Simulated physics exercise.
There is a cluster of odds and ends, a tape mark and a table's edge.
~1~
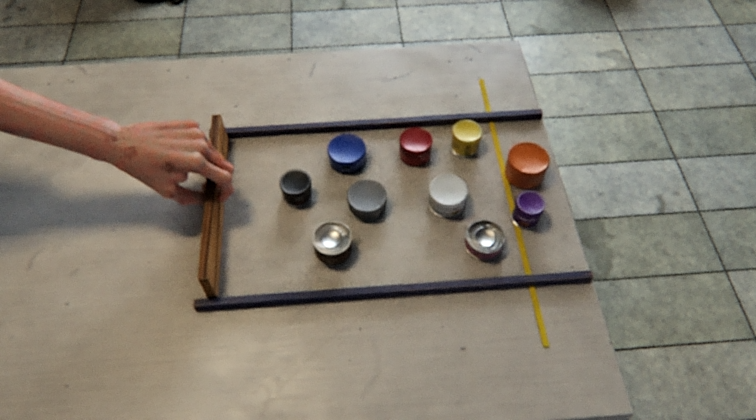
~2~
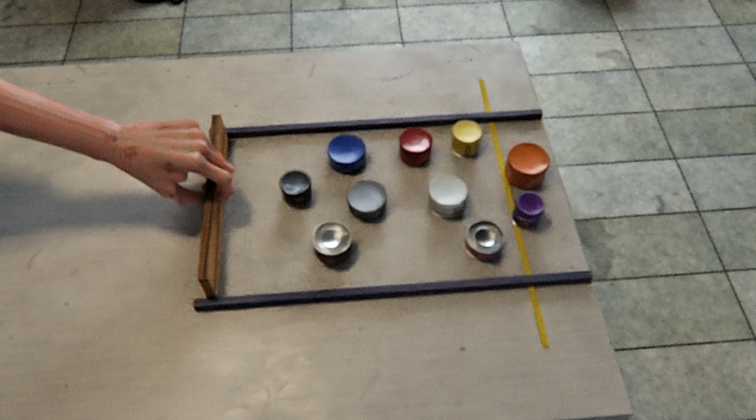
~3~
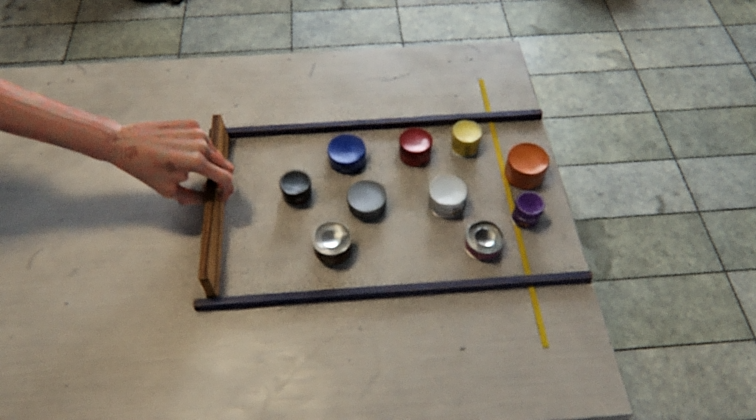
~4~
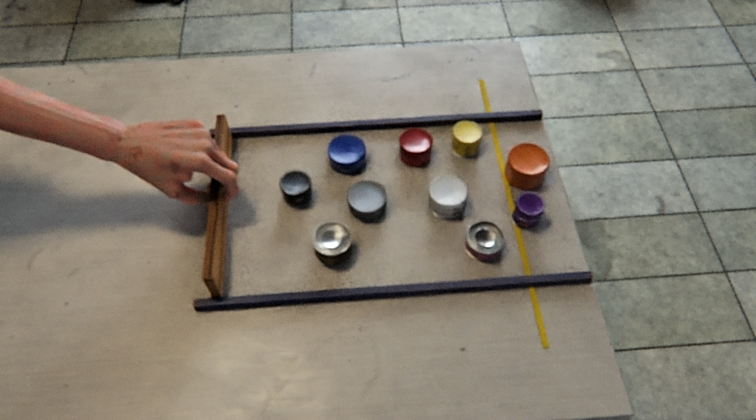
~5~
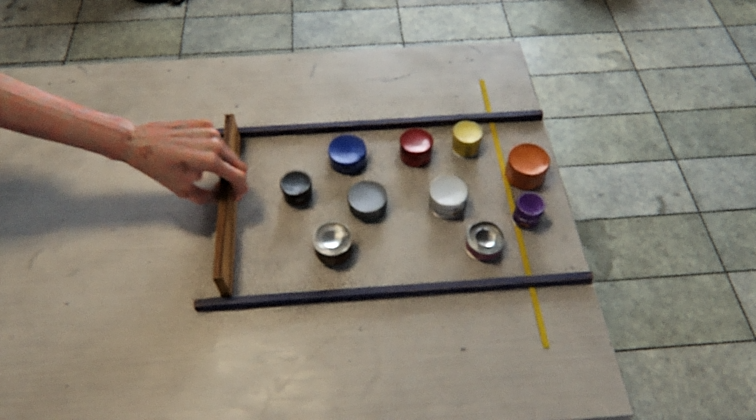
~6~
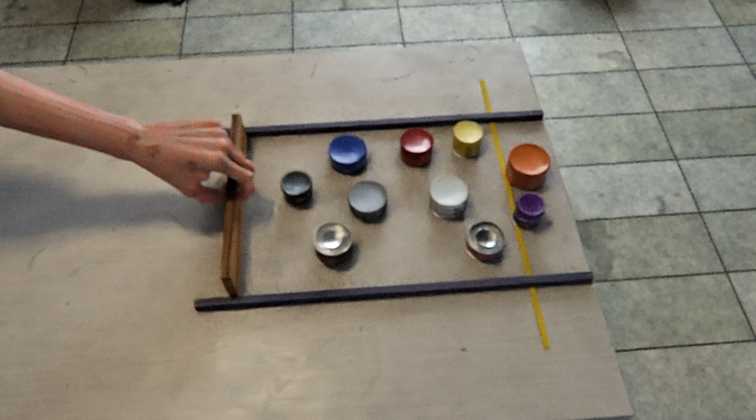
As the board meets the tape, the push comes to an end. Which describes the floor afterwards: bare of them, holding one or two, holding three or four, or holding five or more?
Pushes off one or two.
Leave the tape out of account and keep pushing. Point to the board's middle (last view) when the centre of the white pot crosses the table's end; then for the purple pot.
First it's close to (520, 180), next close to (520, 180).
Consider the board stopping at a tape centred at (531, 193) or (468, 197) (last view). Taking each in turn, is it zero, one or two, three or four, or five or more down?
The first spot gives five or more, the second gives not one.
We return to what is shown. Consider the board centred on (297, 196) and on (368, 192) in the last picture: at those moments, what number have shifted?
1, then 5.
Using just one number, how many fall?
That makes a total of 2.
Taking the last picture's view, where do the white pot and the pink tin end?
One ends up near (556, 181) and the other near (580, 243).
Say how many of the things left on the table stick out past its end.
My count gives 4.
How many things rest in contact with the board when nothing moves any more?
Counting them up gives 4.
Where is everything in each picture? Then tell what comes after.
In the first frame, orange tub (526, 166); purple pot (528, 210); yellow pot (466, 139); board (215, 201); tape (509, 194).
In the second frame, purple pot (528, 211); blue tub (347, 154).
In the third frame, yellow pot (466, 140); black tin (296, 189).
In the fourth frame, orange tub (526, 167); white pot (447, 197).
In the fifth frame, purple pot (528, 212); red tub (416, 148).
In the sixth frame, orange tub (527, 167); purple pot (528, 212); yellow pot (467, 140); board (235, 200); tape (510, 194).
Early on, none off yet; orange tub at rest near (527, 167); purple pot at rest near (528, 212); yellow pot at rest near (467, 140).
A while later, none off yet; orange tub at rest near (527, 167); purple pot at rest near (528, 212); yellow pot moving near (471, 139).
Further along, none off yet; orange tub travelled a little near (535, 162); purple pot at rest near (531, 210); yellow pot travelled well along near (532, 130).
Finally, the number that fall off is one or two; lost, yellow pot and orange tub.
